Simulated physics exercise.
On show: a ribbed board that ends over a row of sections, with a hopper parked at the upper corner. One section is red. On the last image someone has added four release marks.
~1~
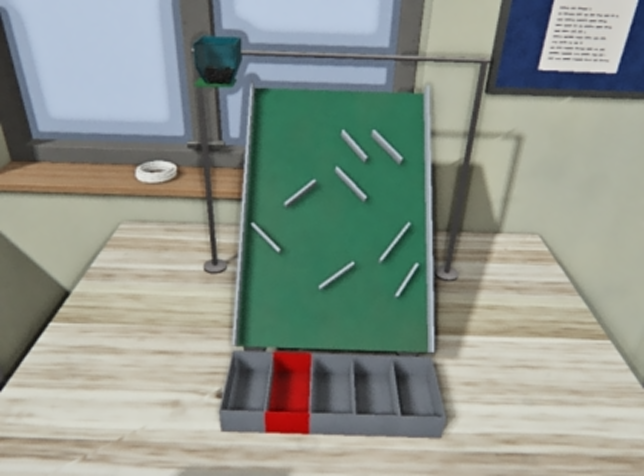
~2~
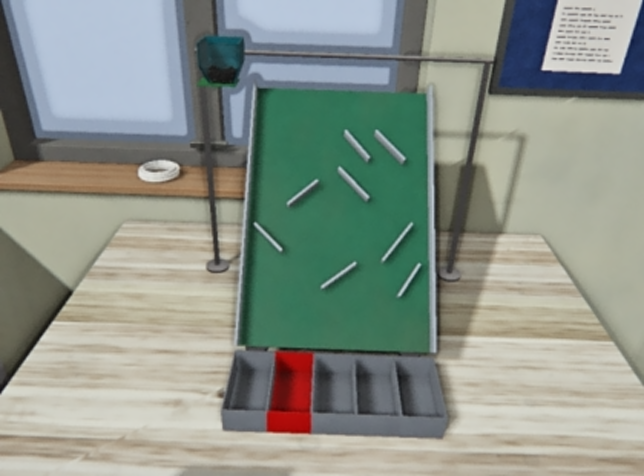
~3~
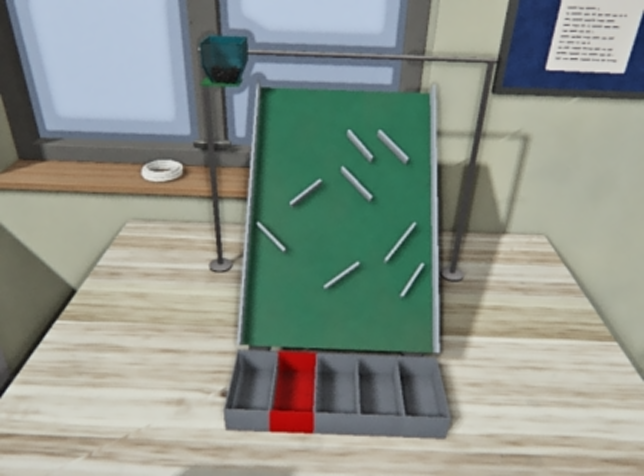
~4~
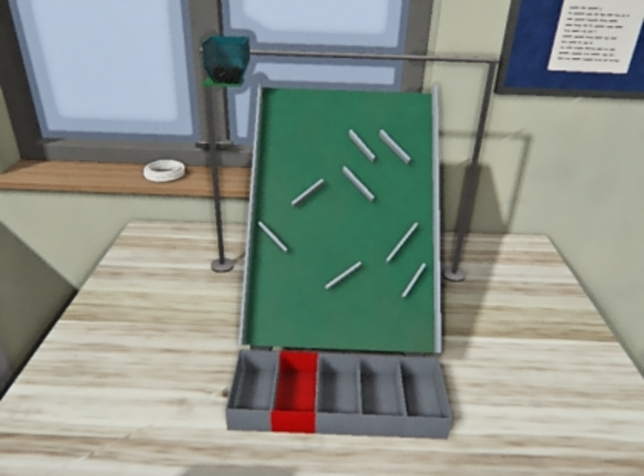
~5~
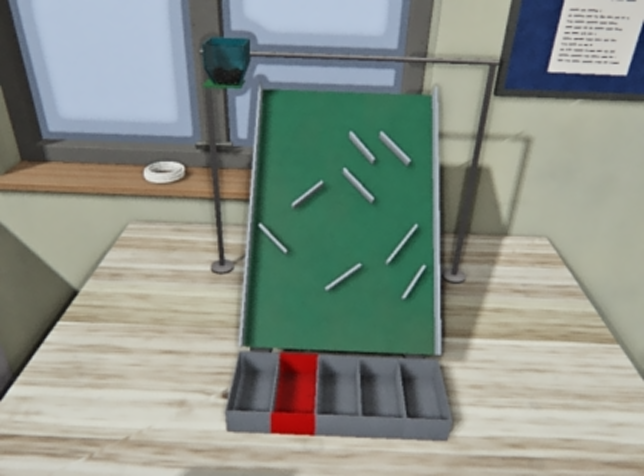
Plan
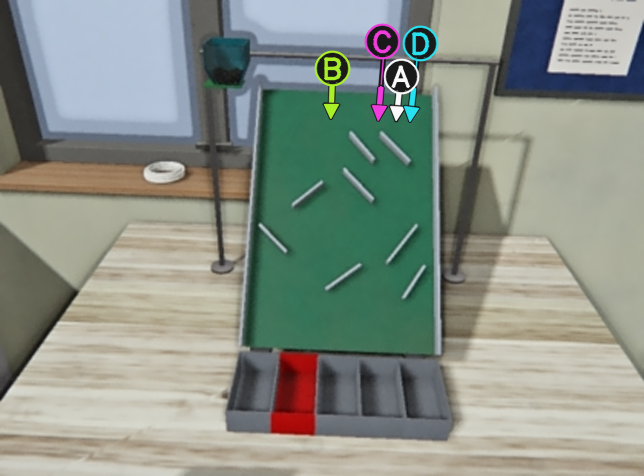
A green board with slanted ribs leaned above a row of five sections, the second from left red, with a dark teal hopper at its upper left; everything shifted slightly right in view, nothing else moved.
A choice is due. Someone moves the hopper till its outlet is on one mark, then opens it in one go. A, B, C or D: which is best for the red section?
Take B.
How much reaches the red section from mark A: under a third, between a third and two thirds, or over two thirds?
Mark A gives under a third.
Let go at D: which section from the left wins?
It is the fifth one.
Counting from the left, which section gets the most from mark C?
It is the third one.
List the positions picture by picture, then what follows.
The first frame shows hopper at (217, 76), black beans, door shut.
The second frame shows ribs (345, 130) to (369, 158), (376, 130) to (405, 159), (288, 204) to (318, 180).
The third frame shows ribs (342, 167) to (372, 198), (258, 222) to (284, 250), (386, 260) to (415, 223).
The fourth frame shows ribs (326, 287) to (361, 263), (404, 296) to (425, 264).
The fifth frame shows red section at (293, 423), number 2 of 5 from the left.
On the marked copy, mark A meets the board at (396, 115); mark B meets the board at (331, 113); mark C meets the board at (378, 115); mark D meets the board at (410, 116).
If A is chosen, none in the red section, nearly all in other sections, a stray few outside the box.
If B is chosen, about two thirds in the red section, about a quarter in other sections, a small part held on the board, a stray few outside the box.
If C is chosen, none in the red section, nearly all in other sections.
If D is chosen, none in the red section, most in other sections, a small part held on the board, a stray few outside the box.
